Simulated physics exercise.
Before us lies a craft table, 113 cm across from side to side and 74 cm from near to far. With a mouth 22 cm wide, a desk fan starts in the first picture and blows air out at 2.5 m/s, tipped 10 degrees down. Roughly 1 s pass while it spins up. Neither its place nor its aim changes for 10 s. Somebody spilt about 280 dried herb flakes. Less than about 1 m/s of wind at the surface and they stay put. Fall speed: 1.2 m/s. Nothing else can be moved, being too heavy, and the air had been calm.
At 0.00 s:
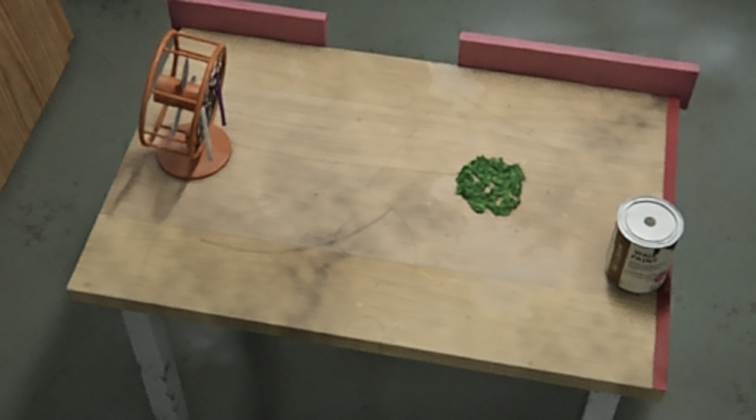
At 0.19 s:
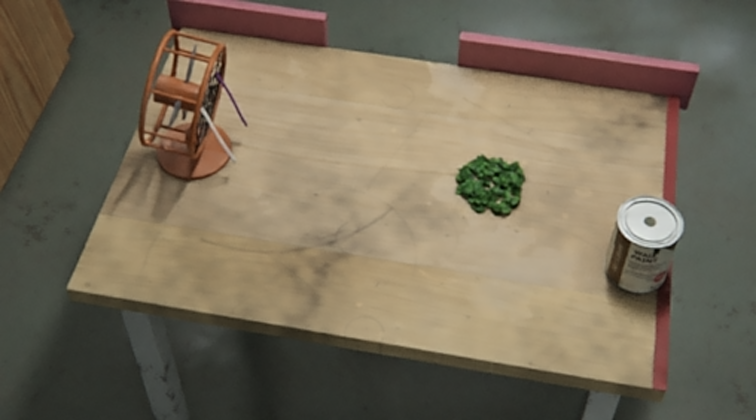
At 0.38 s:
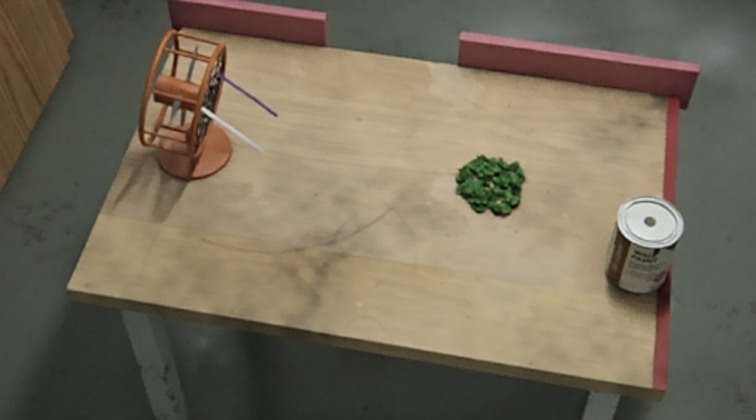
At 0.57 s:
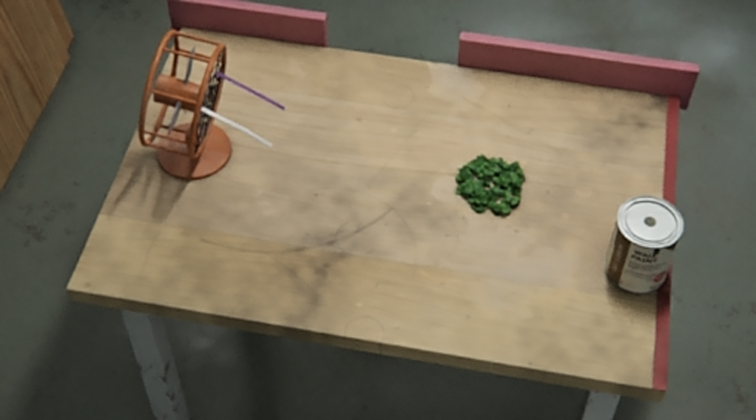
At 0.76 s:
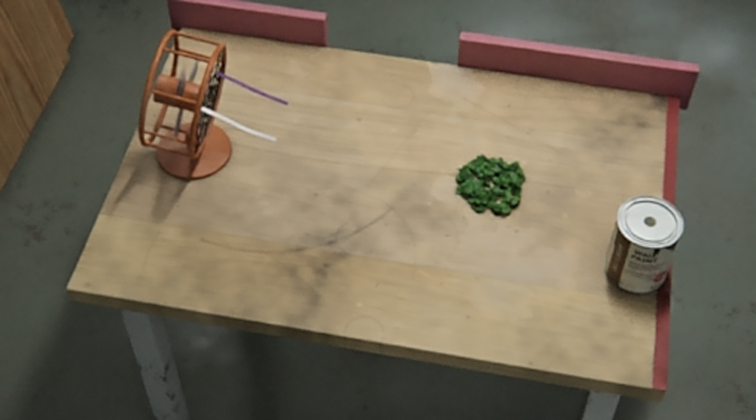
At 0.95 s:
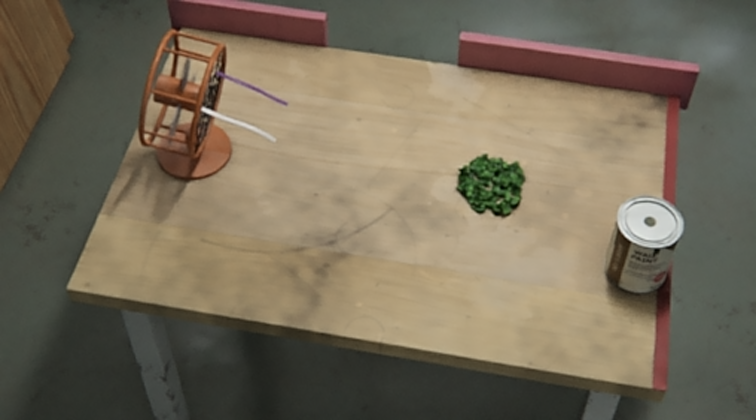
To begin with, an orange desk fan stands at the left of a wooden craft table, its white and purple streamers hanging low, with green herb flakes and a tin to the right. The streamers lift and stretch out rightward, then stay nearly level, while the flakes show no clear movement.
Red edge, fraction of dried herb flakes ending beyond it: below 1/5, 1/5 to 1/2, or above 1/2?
My guess is the largest bracket, above one half.
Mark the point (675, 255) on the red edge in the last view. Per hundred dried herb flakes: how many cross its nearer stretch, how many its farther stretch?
Roughly 1 % cross the nearer stretch, while around 100 % cross the farther one.
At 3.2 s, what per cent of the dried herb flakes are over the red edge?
I'd put it at about 100 percent.
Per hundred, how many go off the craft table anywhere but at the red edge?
That works out to near 0 per cent.
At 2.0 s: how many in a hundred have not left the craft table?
Near 1 per cent, more or less.
After 2.0 s, 1 % are on the move or not yet settled, 99 % are over the red edge.
After 3.2 s, 1 % are on the move or not yet settled, 99 % are over the red edge.
After 5.5 s, 0 % are on the move or not yet settled, 100 % are over the red edge.
After 10.0 s, at the end, 100 % are over the red edge.
